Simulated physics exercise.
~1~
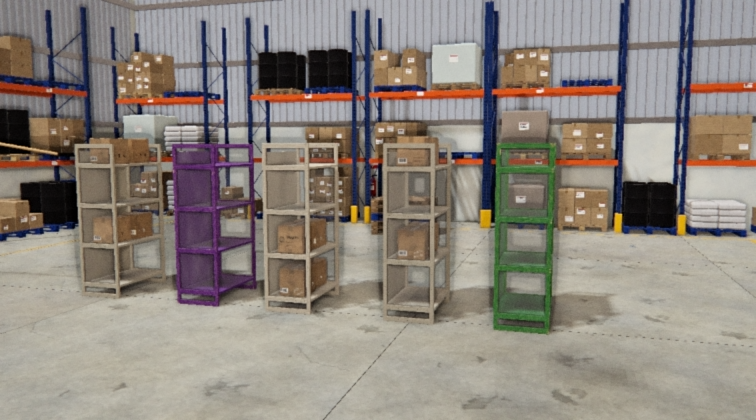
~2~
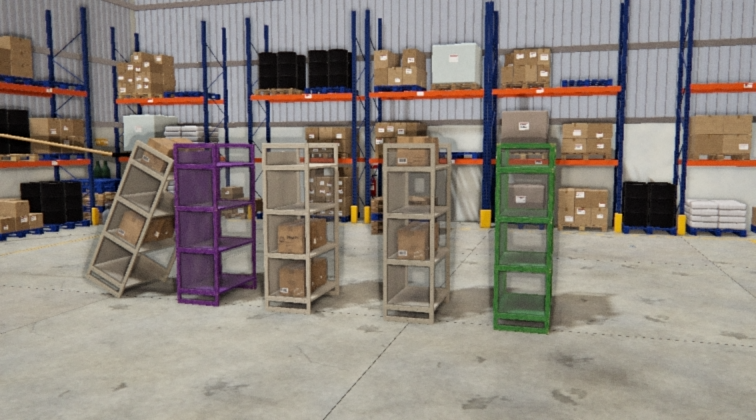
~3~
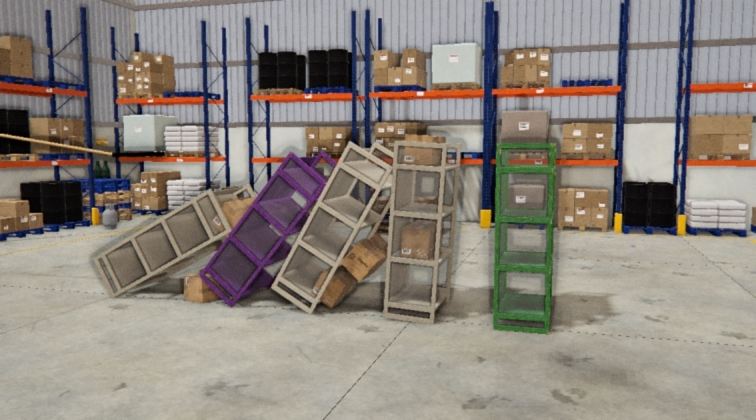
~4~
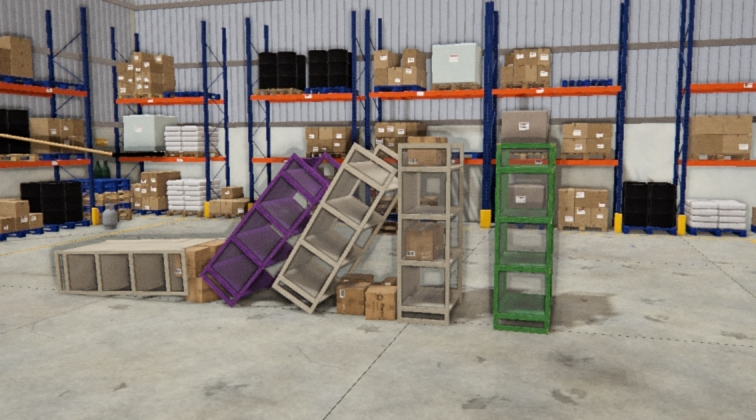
A long pole reaches in from the left of a warehouse, seen by a still camera, toward a row of five open shelving units on a concrete floor. Three are beige, the second from the left is purple and the one at far right is green, with cartons on several shelves. The leftmost unit tips right into the purple one, which leans into the beige unit beyond, and cartons spill. The first unit then drops flat on the floor. The purple and middle beige units stay slanted against the fourth, which remains upright, while the green one never moves.
